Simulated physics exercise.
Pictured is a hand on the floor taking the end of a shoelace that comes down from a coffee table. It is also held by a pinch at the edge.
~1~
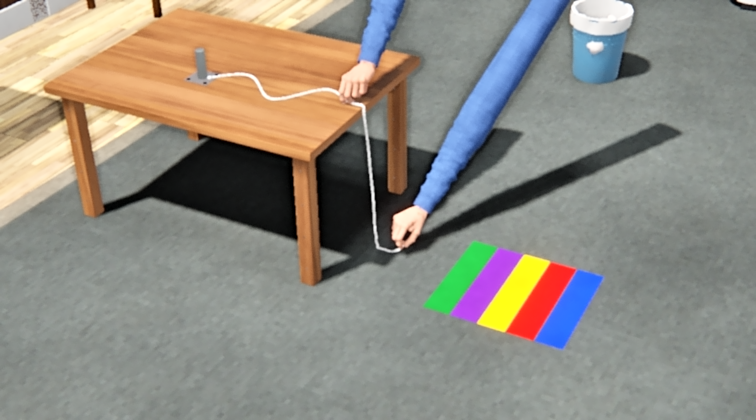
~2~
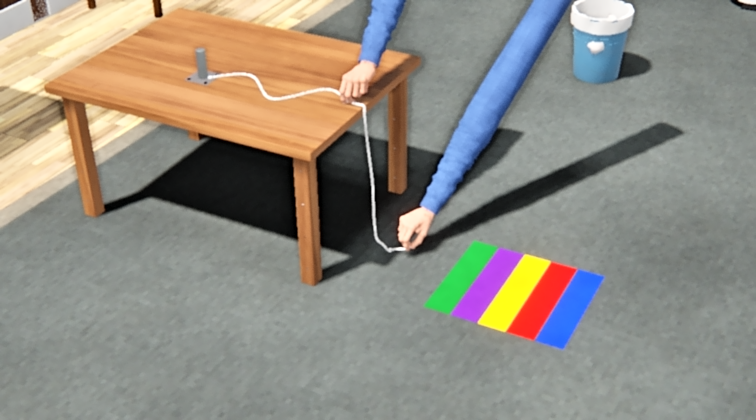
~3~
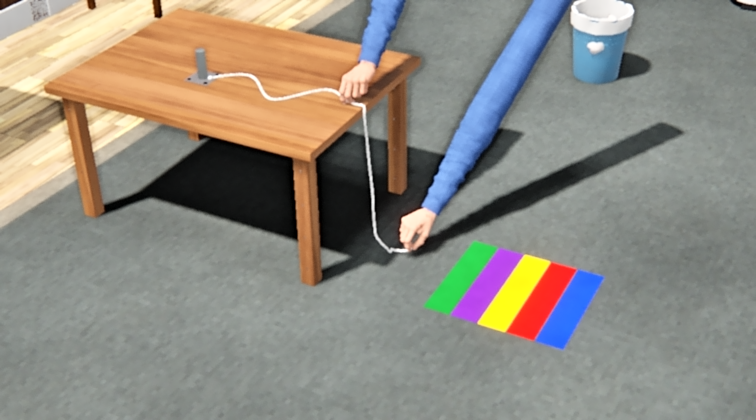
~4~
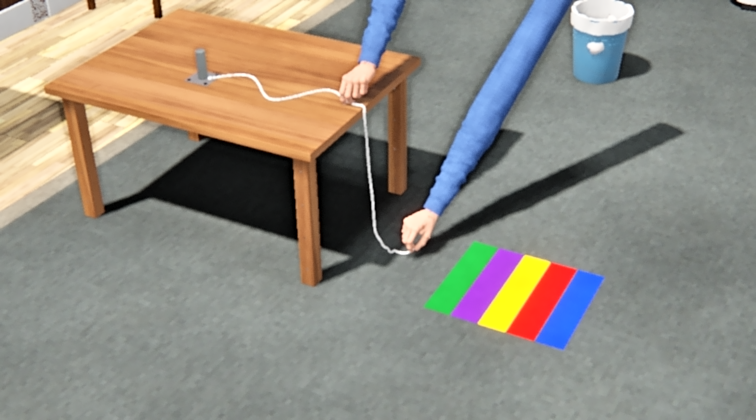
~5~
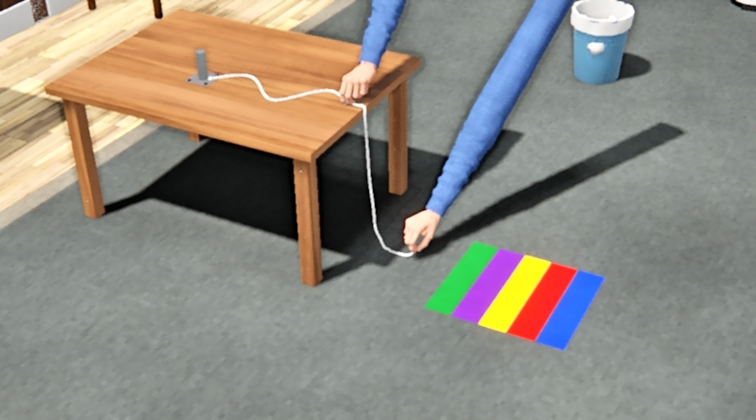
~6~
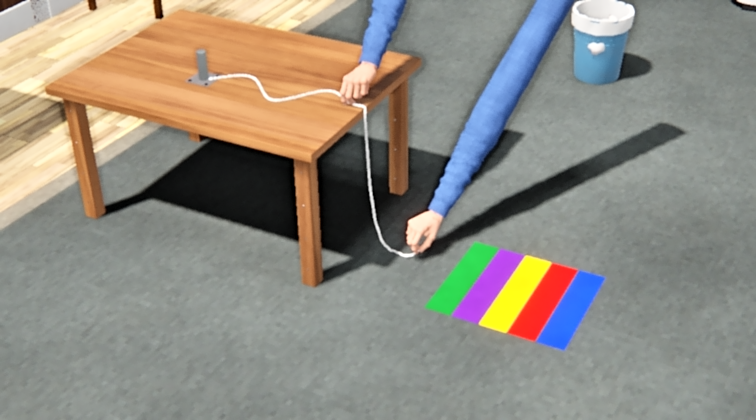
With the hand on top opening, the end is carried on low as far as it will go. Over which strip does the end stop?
Over the red strip.
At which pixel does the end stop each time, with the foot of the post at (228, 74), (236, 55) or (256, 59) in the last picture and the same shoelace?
Going through them in sequence: (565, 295), (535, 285) and finally (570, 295).
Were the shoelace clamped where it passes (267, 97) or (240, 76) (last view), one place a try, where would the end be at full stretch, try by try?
Respectively, (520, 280) and (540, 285).
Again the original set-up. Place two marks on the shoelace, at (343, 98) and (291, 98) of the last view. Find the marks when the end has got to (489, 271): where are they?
Point 1 - (365, 123); point 2 - (316, 101).
Soon after, end near (489, 271); over purple.
Then, end near (526, 281); over yellow.
At full stretch, end near (549, 288); over red. It halts on the red strip.
